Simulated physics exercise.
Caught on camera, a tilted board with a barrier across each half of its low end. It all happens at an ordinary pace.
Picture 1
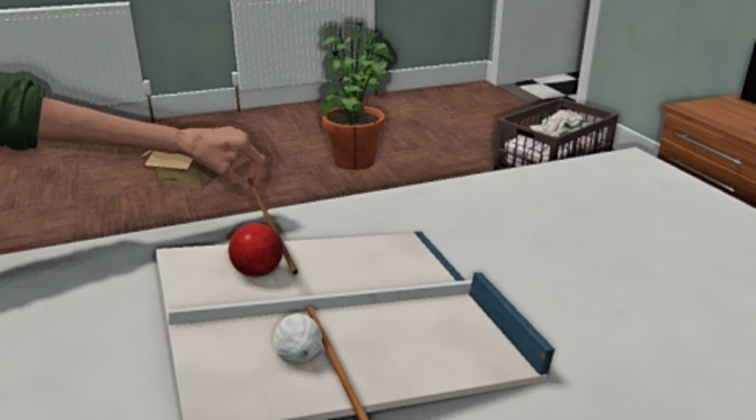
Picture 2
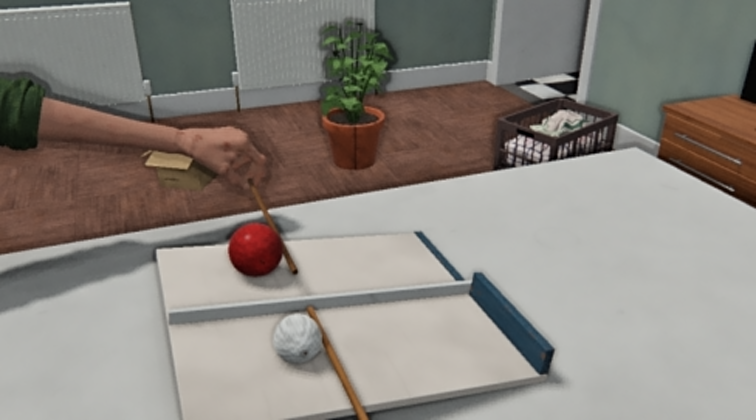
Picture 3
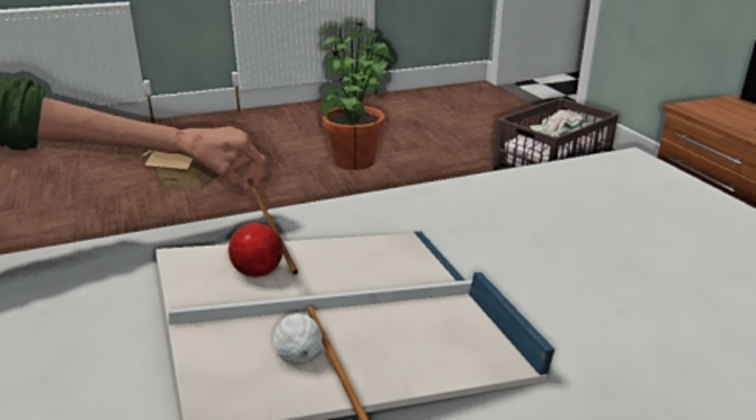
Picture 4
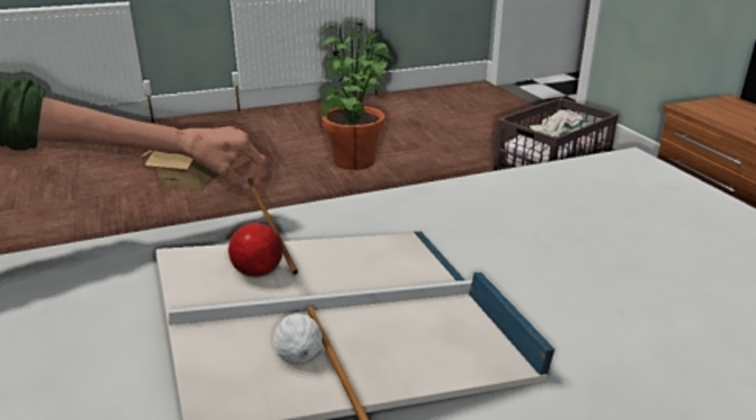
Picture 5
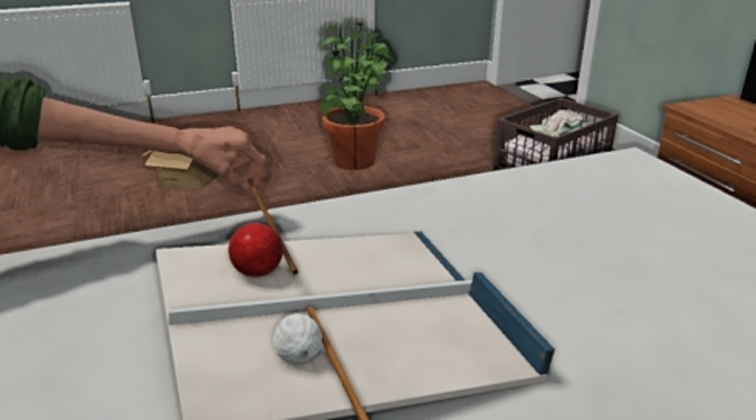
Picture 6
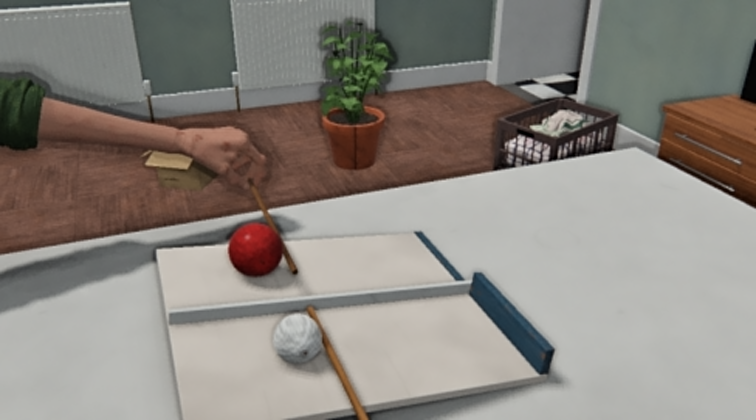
On a white table, a hand and sticks hold two balls still on a board.
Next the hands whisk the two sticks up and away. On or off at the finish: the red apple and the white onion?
The red apple goes over the end and the white onion is held by the strip.
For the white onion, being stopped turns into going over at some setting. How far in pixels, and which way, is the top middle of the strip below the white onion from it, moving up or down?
About 16 pixels down.
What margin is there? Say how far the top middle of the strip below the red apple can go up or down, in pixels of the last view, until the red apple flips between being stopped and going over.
About 8 pixels up.
Then, 0.74 s later than the last frame, red apple rolling on the board near (391, 242); white onion rolling on the board near (449, 321).
When it is over, the red apple rolls off the board; the white onion stops on the board, near (487, 316).
